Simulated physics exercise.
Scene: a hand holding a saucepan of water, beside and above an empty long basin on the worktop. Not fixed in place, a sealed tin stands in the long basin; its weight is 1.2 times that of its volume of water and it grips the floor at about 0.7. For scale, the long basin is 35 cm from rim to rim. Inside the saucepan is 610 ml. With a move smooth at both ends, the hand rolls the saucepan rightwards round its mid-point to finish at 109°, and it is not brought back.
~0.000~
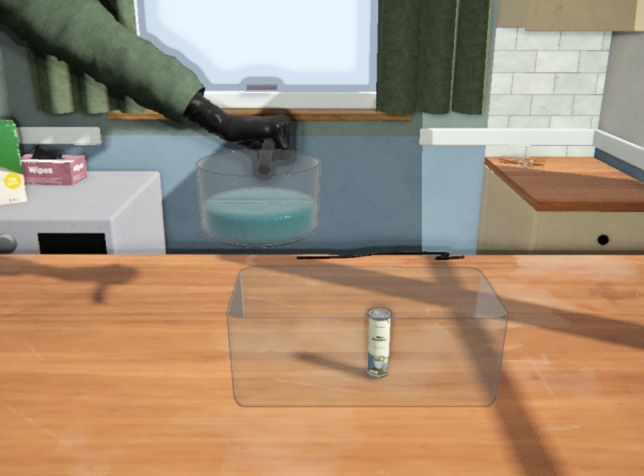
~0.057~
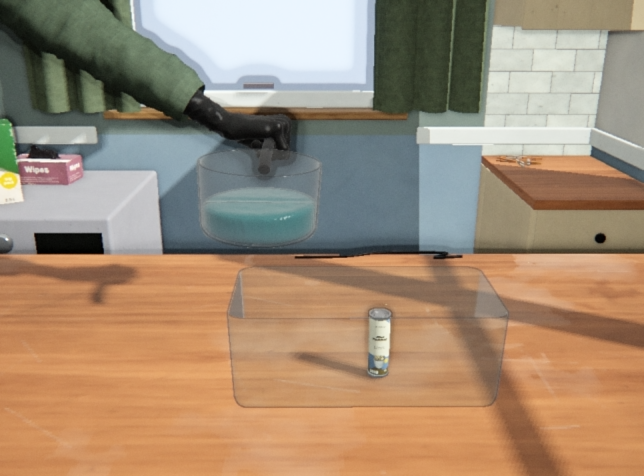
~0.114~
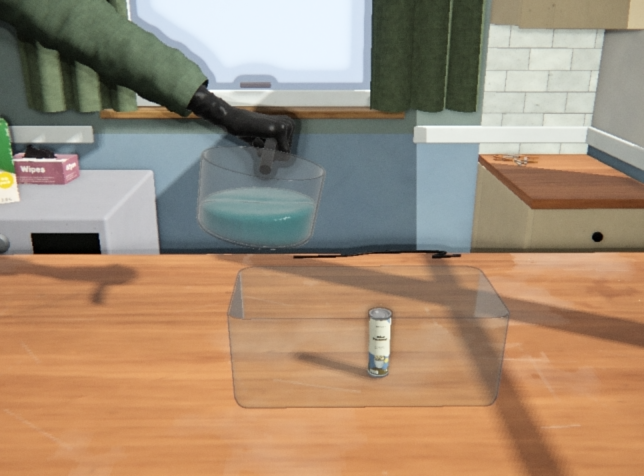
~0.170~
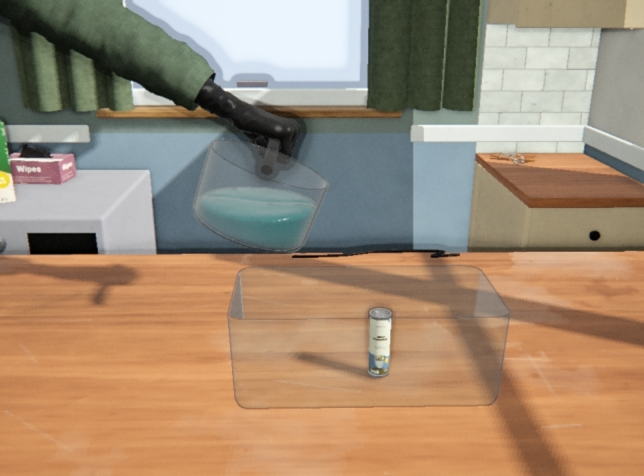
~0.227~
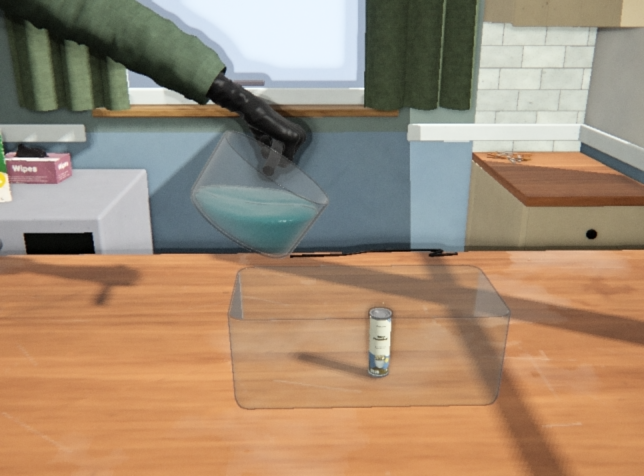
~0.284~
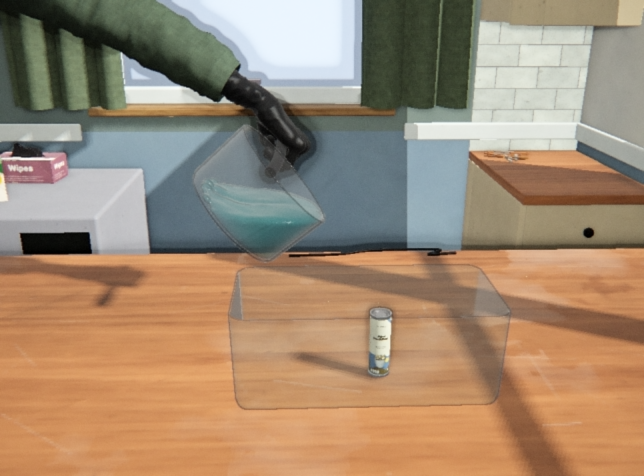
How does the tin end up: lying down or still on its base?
I expect it to stay the right way up.
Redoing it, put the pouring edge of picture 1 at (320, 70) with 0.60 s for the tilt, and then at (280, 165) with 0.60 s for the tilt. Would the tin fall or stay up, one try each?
In the first try it comes down; in the second it remains standing.
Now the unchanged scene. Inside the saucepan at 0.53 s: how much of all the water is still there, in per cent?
Around 28 in a hundred.
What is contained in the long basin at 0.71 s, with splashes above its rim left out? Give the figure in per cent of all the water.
I reckon close to 84 per cent.
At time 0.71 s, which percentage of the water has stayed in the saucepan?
Around 8 percent of it.
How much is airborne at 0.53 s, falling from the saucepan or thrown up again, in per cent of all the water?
About 32 per cent.
By 0.53 s the tilt is 105° and 29 per cent is still to pour; the tin stands where it began.
By 0.71 s the tilt is 109° and 8 per cent is still to pour; the tin stands where it began.
By 0.90 s the tilt is 109° and 1 per cent is still to pour; the tin stands where it began.
By 1.10 s the tilt is 109° and 0 per cent is still to pour; the tin stands where it began.
At rest the tin stands where it began.
